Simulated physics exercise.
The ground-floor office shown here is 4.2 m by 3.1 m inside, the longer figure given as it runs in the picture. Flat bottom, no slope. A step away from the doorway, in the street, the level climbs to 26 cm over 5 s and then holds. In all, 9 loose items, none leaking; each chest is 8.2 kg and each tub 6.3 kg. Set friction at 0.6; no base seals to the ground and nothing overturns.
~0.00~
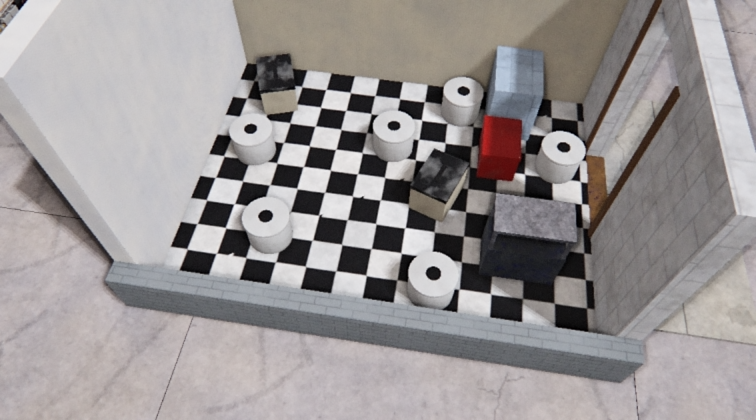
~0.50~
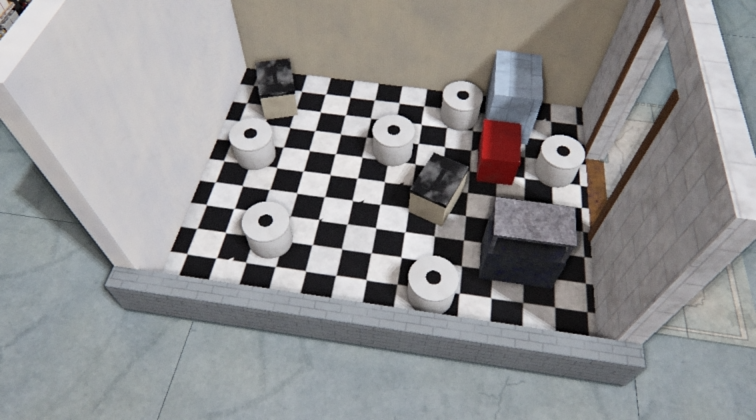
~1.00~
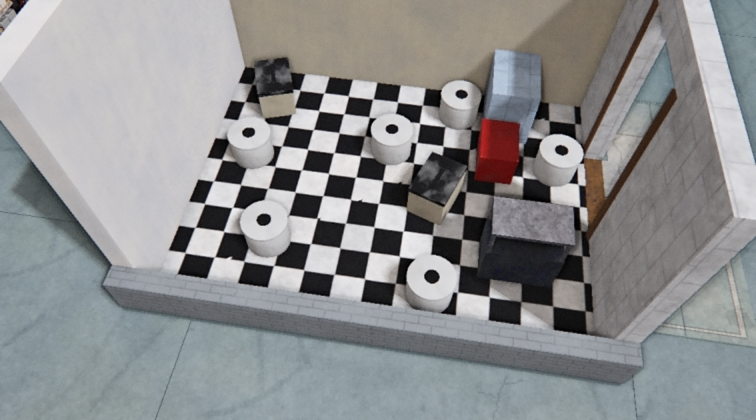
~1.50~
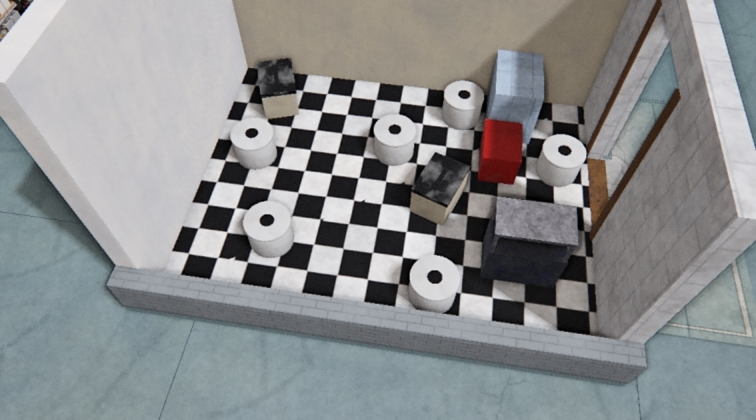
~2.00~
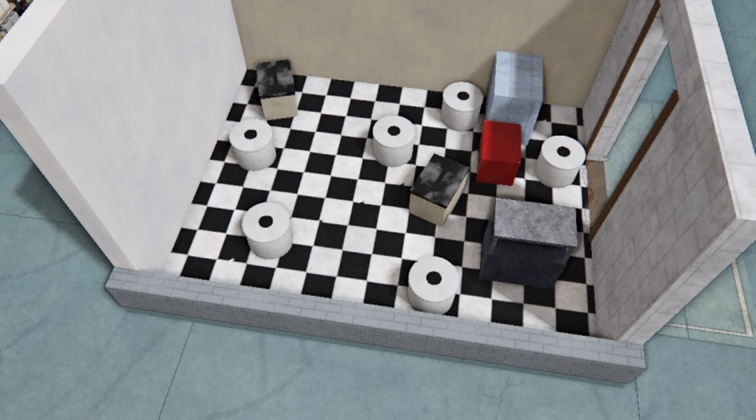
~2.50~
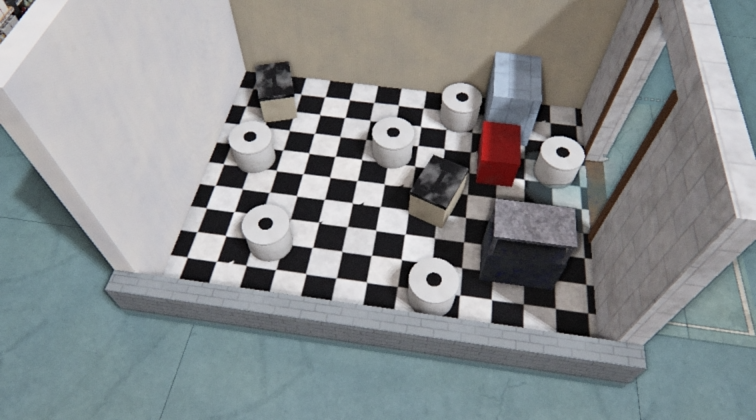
A black-and-white checkered floor fills a small open-topped room with pale walls, a brown back wall and a low grey front wall, seen from above at a slant. Six white tubs with dark centres stand about, with two dark-topped boxes, and a red chest, blue-grey block and dark grey block at right. Nothing inside shifts; the ground outside turns bluish-green, and a little water appears by the right-hand doorway.
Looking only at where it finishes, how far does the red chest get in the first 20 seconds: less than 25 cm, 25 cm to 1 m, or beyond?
It gets beyond 1 m.
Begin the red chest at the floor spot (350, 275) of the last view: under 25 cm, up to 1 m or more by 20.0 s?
So it journeys a long way.
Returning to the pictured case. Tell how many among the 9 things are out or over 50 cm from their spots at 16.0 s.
By that time the total stands at 8.
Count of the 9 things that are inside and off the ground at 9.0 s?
At that time, 7.
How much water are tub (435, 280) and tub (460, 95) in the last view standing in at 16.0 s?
First roughly 19 cm, second roughly 23 cm.
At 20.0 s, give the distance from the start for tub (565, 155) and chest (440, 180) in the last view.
In that order: 140 cm, 140 cm.
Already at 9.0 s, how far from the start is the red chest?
About 200 cm by then.
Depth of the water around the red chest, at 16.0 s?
The depth there is around 14 cm.
After 4.0 s the red chest is near (480, 137), 0.2 m from its start, aground; 1 afloat.
After 9.0 s the red chest is near (353, 76), 1.8 m from its start, afloat; 7 afloat.
After 16.0 s the red chest is near (327, 177), 1.9 m from its start, afloat; 9 afloat.
After 20.0 s the red chest is near (266, 141), 2.4 m from its start, afloat; 9 afloat.
